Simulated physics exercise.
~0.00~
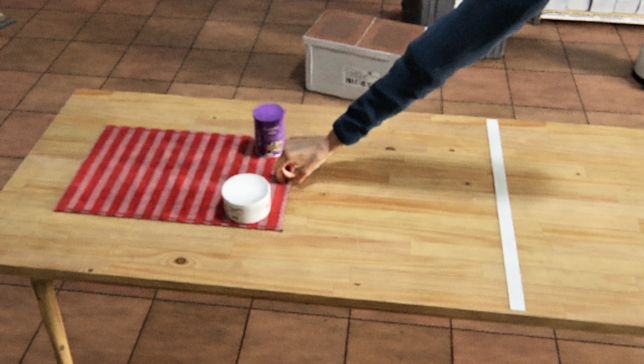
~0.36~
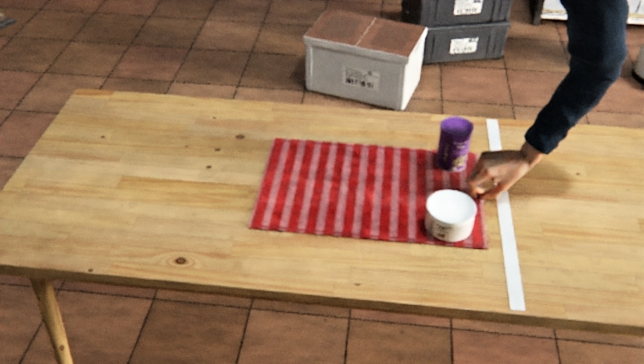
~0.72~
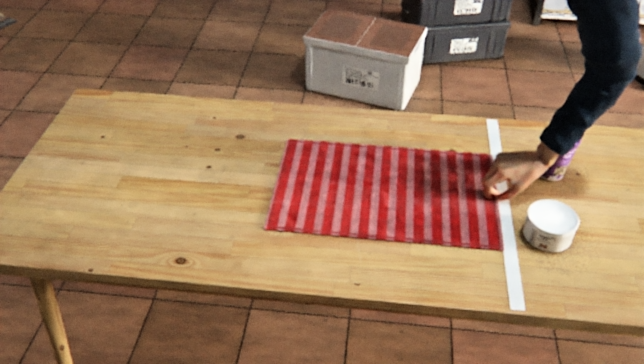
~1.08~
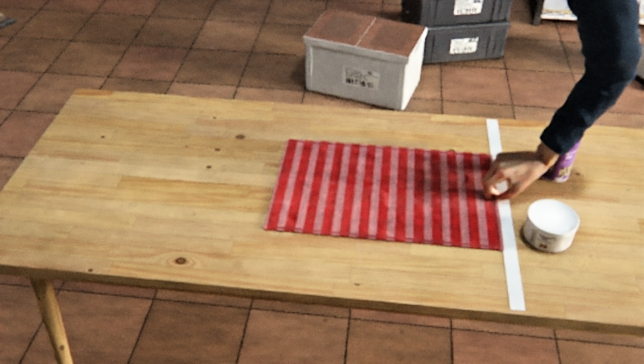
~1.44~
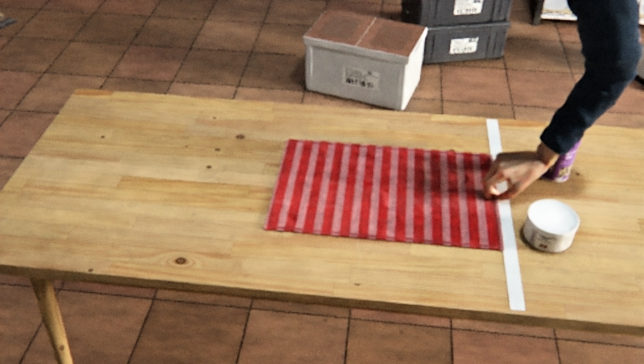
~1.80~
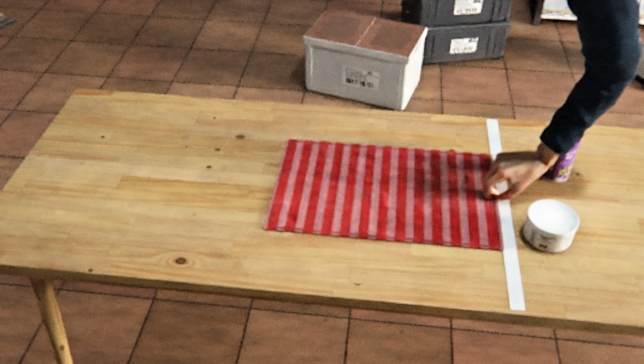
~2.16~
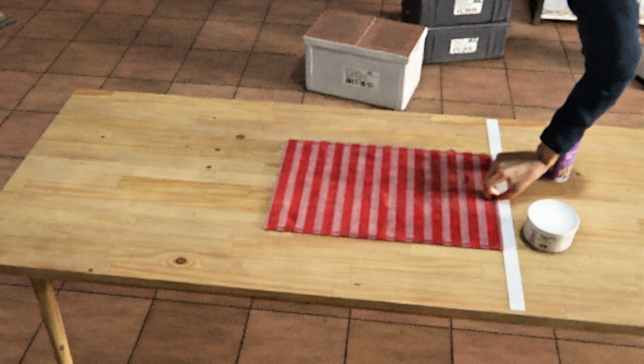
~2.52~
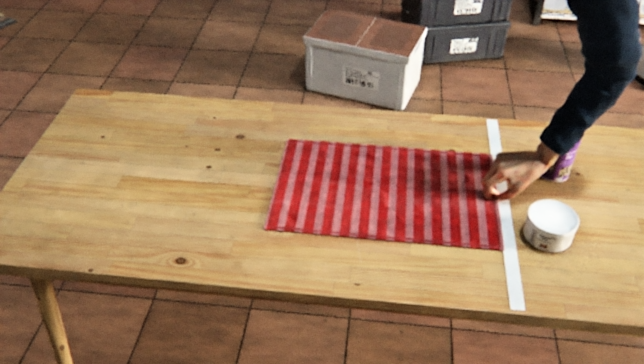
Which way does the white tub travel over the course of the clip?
The white tub moves to the right, riding on the towel at first and ending up off the cloth, past the tape.
